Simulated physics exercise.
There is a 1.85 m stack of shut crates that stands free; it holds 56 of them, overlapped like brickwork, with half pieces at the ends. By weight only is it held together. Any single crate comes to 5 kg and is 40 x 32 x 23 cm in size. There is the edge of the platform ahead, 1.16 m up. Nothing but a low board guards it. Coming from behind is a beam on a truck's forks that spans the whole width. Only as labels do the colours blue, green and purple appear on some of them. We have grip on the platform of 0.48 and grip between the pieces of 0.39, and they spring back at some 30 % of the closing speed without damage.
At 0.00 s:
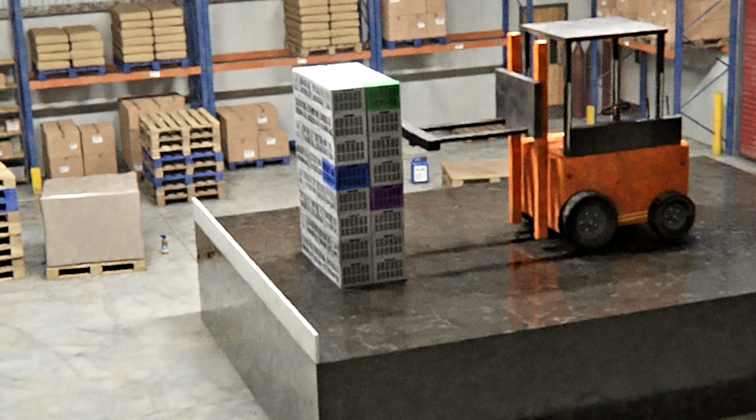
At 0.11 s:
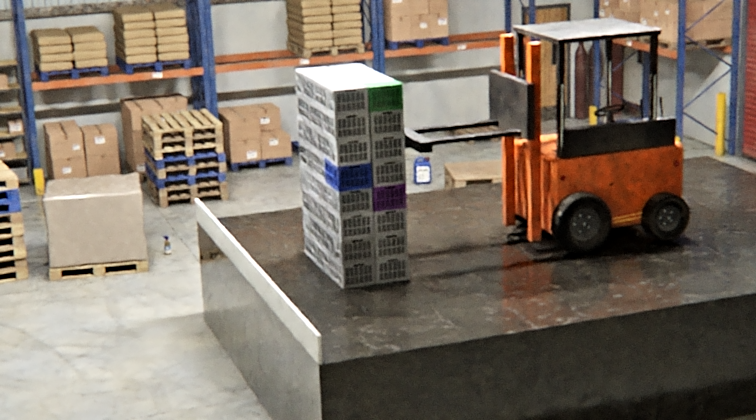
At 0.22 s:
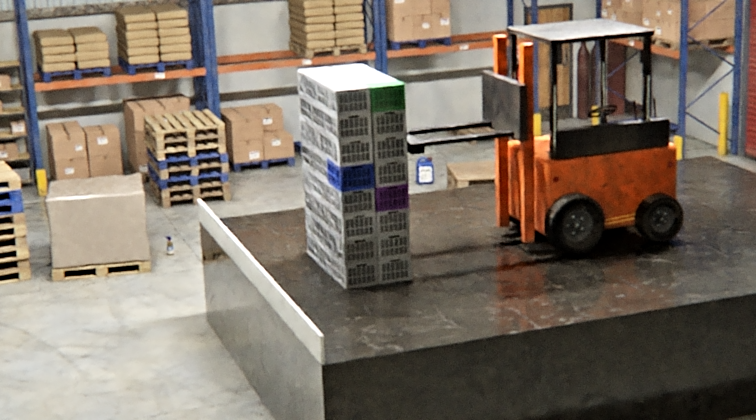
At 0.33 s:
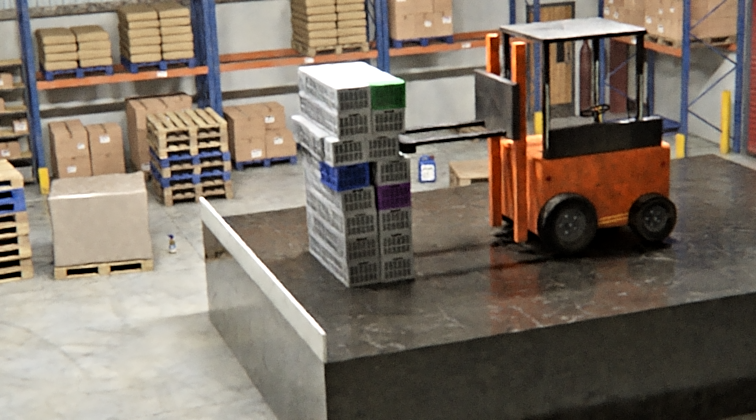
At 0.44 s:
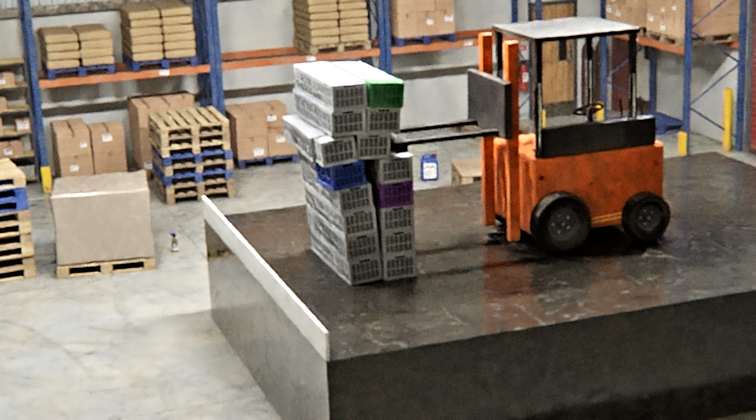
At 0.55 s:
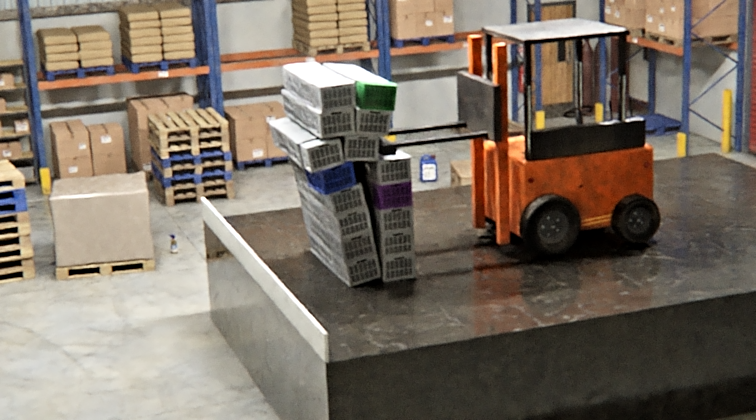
In a warehouse, an orange forklift on a dark platform moves left toward a stack of mostly grey crates, and its raised beam pushes into the upper part, shifting crates left before much of the stack leans toward the platform's edge.
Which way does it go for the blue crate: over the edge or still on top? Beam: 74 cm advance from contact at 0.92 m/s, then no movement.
Most likely it plunges off.
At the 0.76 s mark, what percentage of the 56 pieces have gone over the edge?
By then 0 %.
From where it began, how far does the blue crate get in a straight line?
I'd put it at near 280 cm.
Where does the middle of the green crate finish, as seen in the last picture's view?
End point in last frame: Roughly (372, 277).
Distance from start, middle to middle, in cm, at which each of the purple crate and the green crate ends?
Purple ends up 0 cm away; green ends up 170 cm away.
By 0.76 s, none of the 56 crates over the edge, 40 disturbed; blue crate tilted 21°; green crate tilted 18°.
By 1.10 s, none of the 56 crates over the edge, 39 disturbed; blue crate tilted 54°, 40 cm lower; green crate tilted 49°, 16 cm lower.
By 1.60 s, 18 of the 56 crates over the edge; blue crate upside down; green crate on its side.
By 2.38 s, 21 of the 56 crates over the edge; blue crate upside down; green crate on its side.
When it is over (3.4 s), 22 of the 56 crates over the edge; blue crate upside down; green crate on its side; purple crate unmoved. In pixels of the last frame, middles, green crate near (372, 277).
